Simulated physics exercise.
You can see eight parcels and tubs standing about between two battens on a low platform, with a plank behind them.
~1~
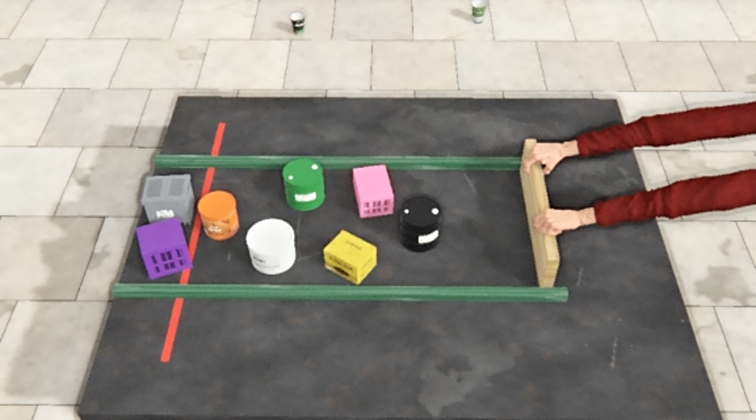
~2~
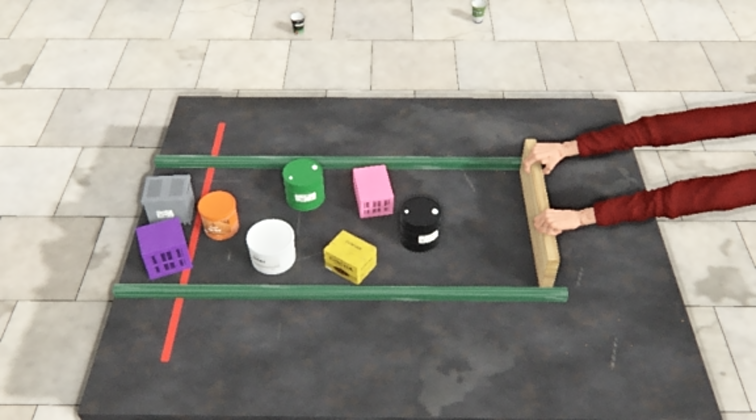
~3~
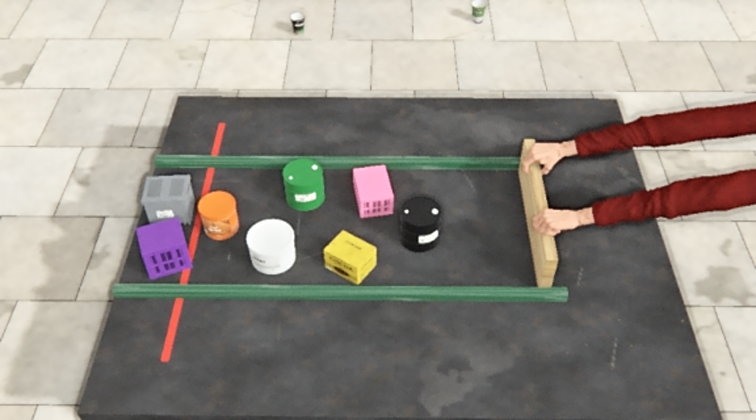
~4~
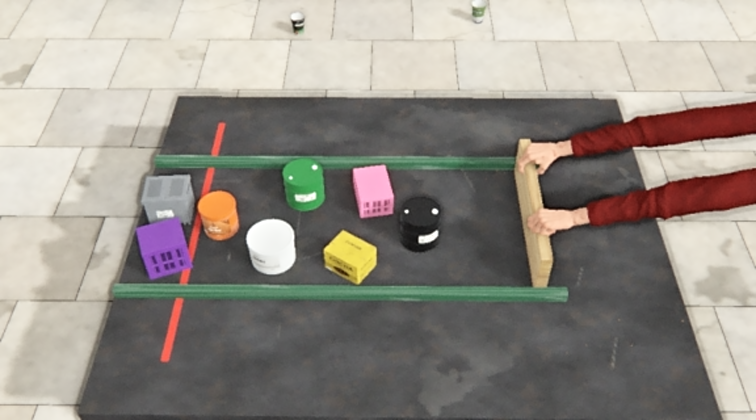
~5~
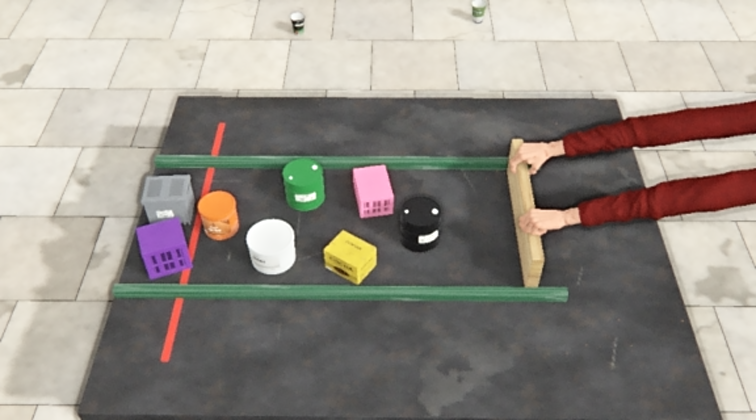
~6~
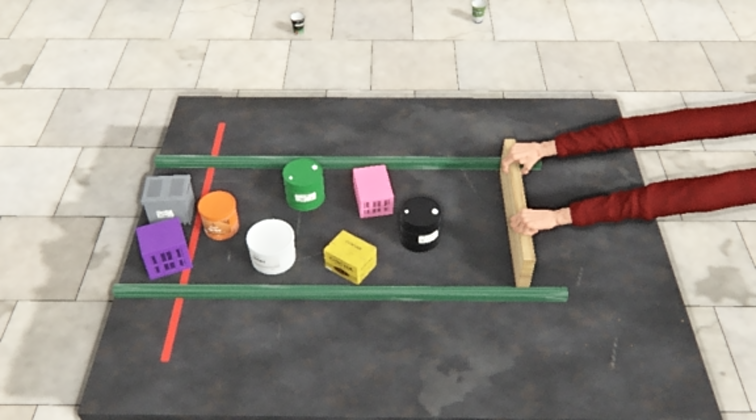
On a dark low platform, two hands slide a plank slightly left behind unmoving containers.
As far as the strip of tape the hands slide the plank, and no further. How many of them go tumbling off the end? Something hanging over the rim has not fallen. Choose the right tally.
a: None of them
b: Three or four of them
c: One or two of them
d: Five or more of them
c, one or two of them.
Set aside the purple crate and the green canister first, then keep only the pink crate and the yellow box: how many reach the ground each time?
1 in the first case and 2 in the second.
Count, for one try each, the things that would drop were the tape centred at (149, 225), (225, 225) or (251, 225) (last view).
Going through each try, you'd get 8, 2 and 0.
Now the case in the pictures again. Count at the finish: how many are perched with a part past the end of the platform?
3, I think.
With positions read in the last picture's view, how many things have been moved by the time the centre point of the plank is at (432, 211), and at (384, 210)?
Moved so far: 1, later 2.
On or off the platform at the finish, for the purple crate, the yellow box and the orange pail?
Taking them one by one: The purple crate goes down, the yellow box stays put, and the orange pail stays put.
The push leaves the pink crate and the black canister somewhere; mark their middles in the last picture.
In the last picture the pink crate sits around (185, 188) and the black canister around (170, 224).
Early on, none off yet; grey tote at rest near (169, 201); purple crate at rest near (165, 248); orange pail at rest near (219, 216).
Finally, the number that fall off is one or two; lost, purple crate and grey tote.
